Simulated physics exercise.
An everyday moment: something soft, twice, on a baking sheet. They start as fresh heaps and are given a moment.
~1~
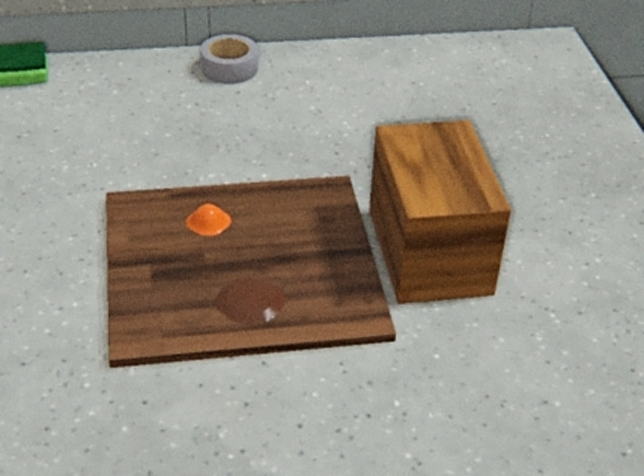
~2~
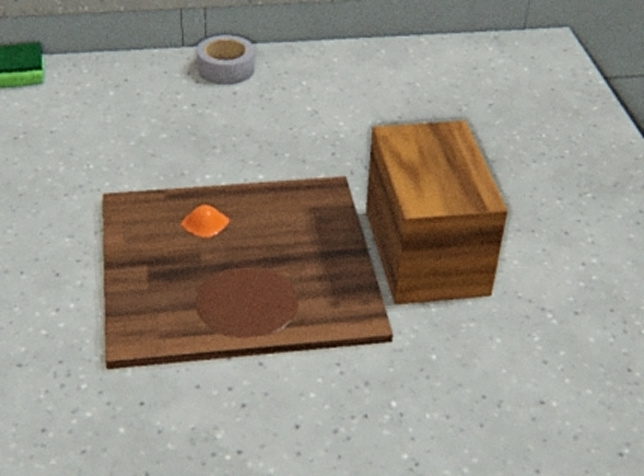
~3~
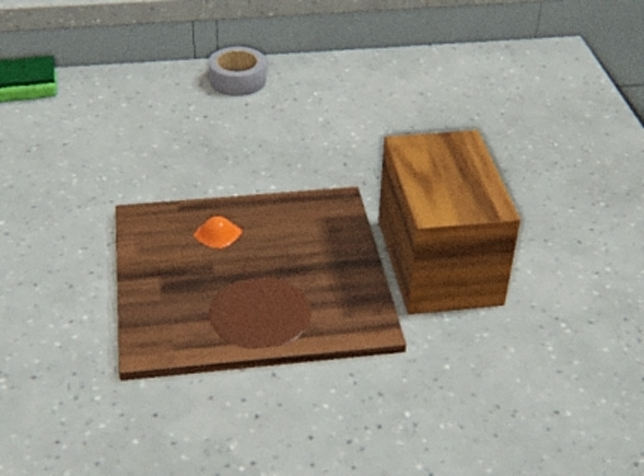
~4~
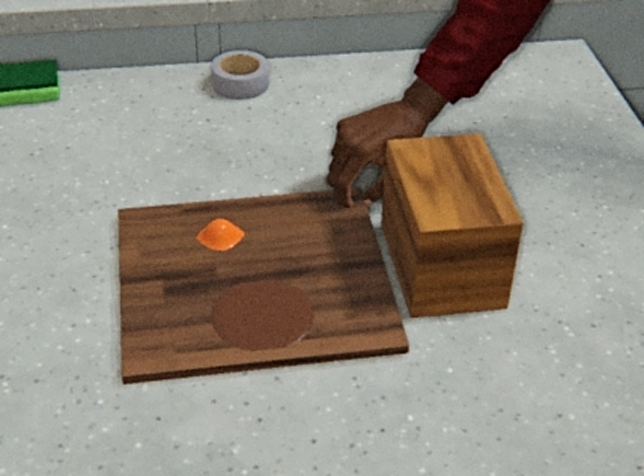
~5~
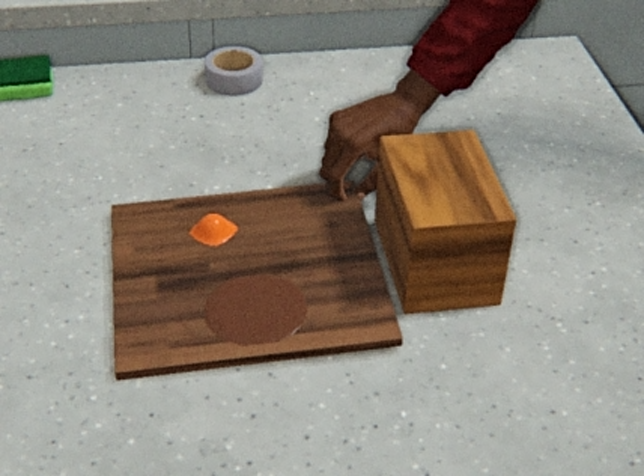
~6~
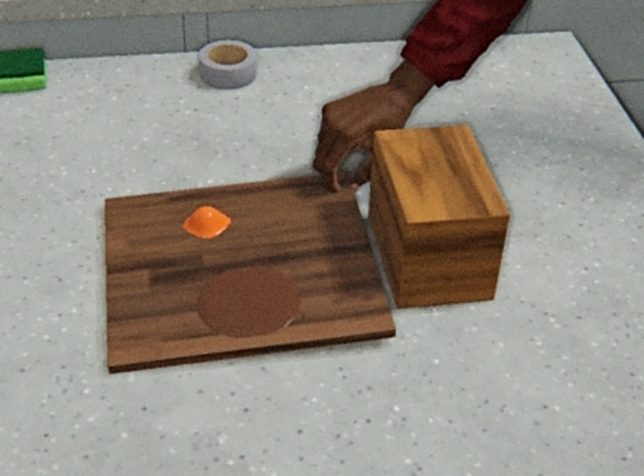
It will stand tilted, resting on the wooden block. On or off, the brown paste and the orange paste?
The brown paste drips off the end; the orange paste keeps clear of the edge.
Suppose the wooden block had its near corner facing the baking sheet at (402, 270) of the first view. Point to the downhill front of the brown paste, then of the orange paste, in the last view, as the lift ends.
In turn (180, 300) and (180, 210).
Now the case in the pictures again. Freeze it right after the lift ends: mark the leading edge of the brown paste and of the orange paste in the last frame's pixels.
The first near (122, 309), the second near (172, 199).
Next, slope about 27°; the brown paste has crept down a long way; the orange paste has not moved.
After that, the brown paste is dripping off the low end; the orange paste has not moved.
Finally, slope about 27°; the brown paste is dripping off the low end; the orange paste has not moved.
